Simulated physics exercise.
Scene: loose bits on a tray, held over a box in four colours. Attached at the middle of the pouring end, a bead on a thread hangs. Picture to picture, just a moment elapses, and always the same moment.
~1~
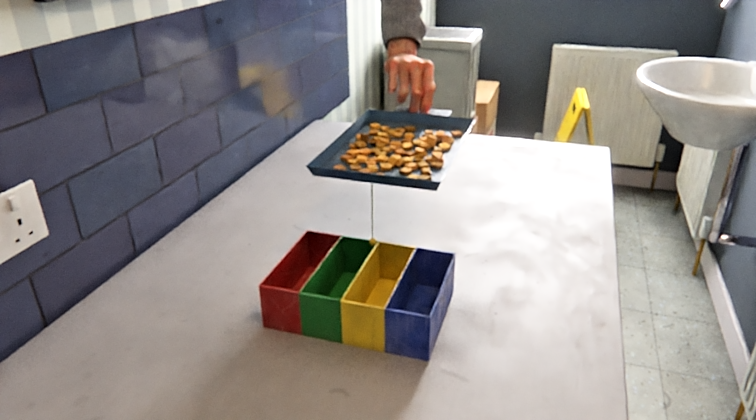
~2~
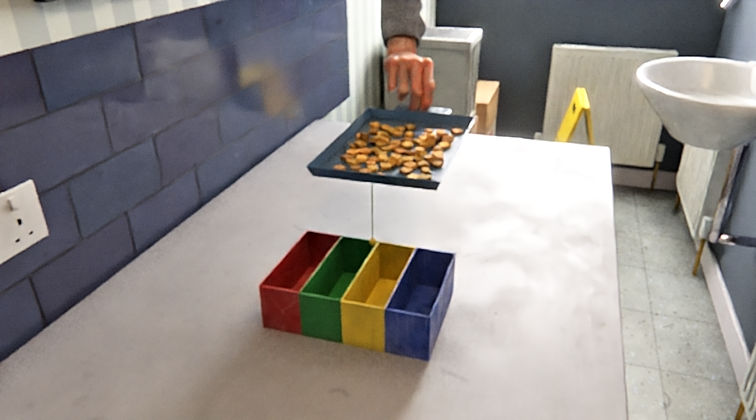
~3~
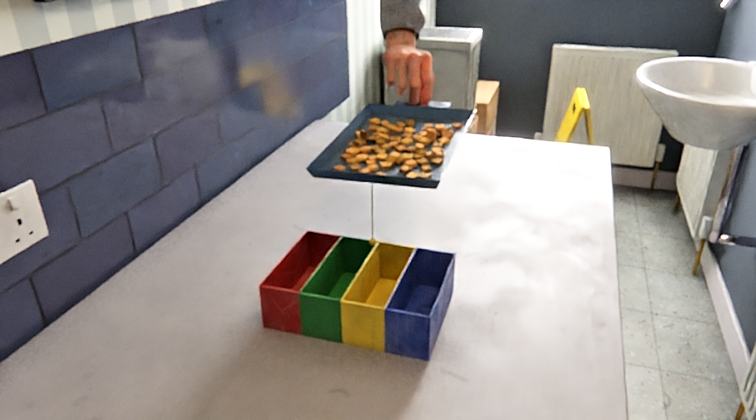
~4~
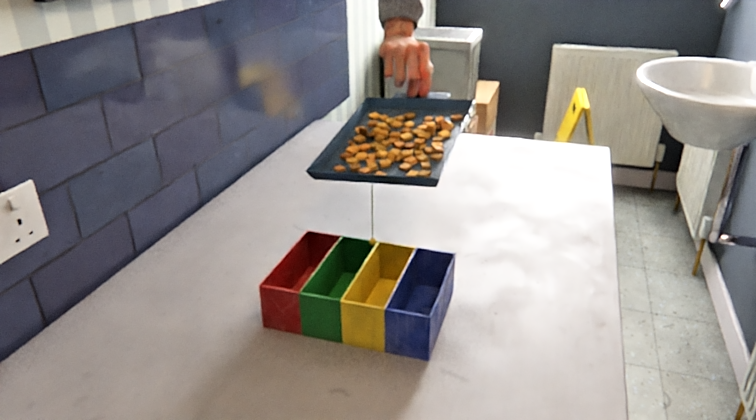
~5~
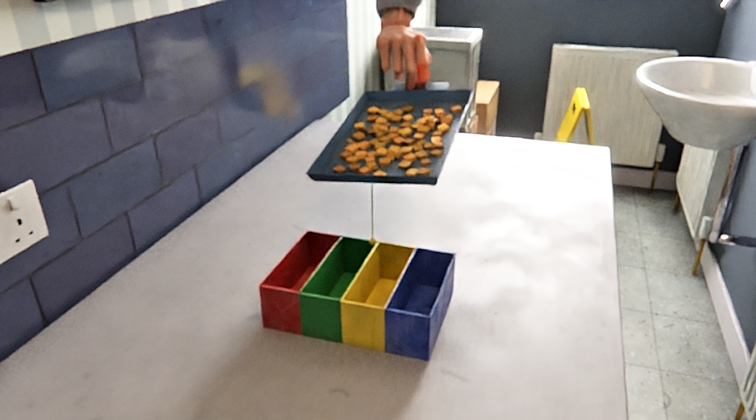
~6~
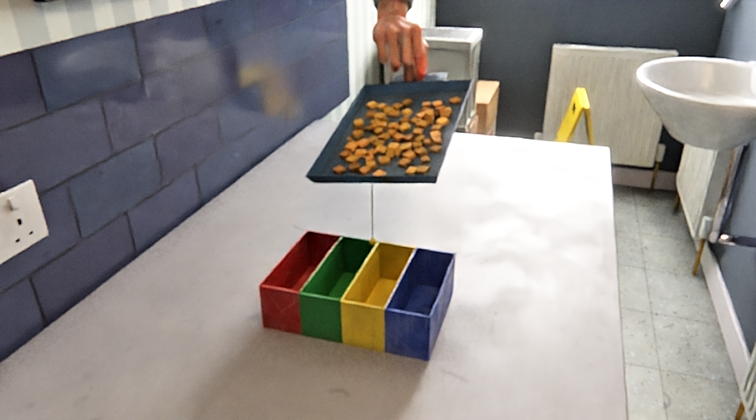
Tray of loose brown pieces being raised at its far end by a hand, steepening above a red, green, yellow and blue box.
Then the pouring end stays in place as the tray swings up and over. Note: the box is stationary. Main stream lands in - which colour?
Red cell.
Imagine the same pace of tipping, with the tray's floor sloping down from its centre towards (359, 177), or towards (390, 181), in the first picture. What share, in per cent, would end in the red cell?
That comes to 40 per cent the first time and 0 per cent the second.
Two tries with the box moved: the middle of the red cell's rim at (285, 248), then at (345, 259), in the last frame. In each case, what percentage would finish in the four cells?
The first gives 100 %, the second 20 %.
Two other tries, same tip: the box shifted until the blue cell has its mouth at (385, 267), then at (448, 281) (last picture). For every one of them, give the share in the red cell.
Around 10 % followed by around 60 %.
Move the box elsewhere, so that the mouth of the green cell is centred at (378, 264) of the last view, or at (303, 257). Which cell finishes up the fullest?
The first try: The cell in red. The second: The cell in green.
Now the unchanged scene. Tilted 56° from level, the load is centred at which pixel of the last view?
Roughly at (343, 162).
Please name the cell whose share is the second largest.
The cell in green.
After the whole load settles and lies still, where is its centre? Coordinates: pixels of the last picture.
Around (312, 283).
Shortly afterwards, tray tipped steeply; all but a few on the tray; only a few in the red cell; only a few falling or outside the box.
Next, tray tipped right over; a little on the tray; near two thirds in the red cell; a little in the green cell; near a quarter falling or outside the box.
Some moments later, tray tipped past a quarter turn; the bulk in the red cell; near a quarter in the green cell; a little falling or outside the box.
In the end, tray tipped past a quarter turn; the bulk in the red cell; near a quarter in the green cell; none at all in the blue cell; none at all in the yellow cell; a little outside the box.
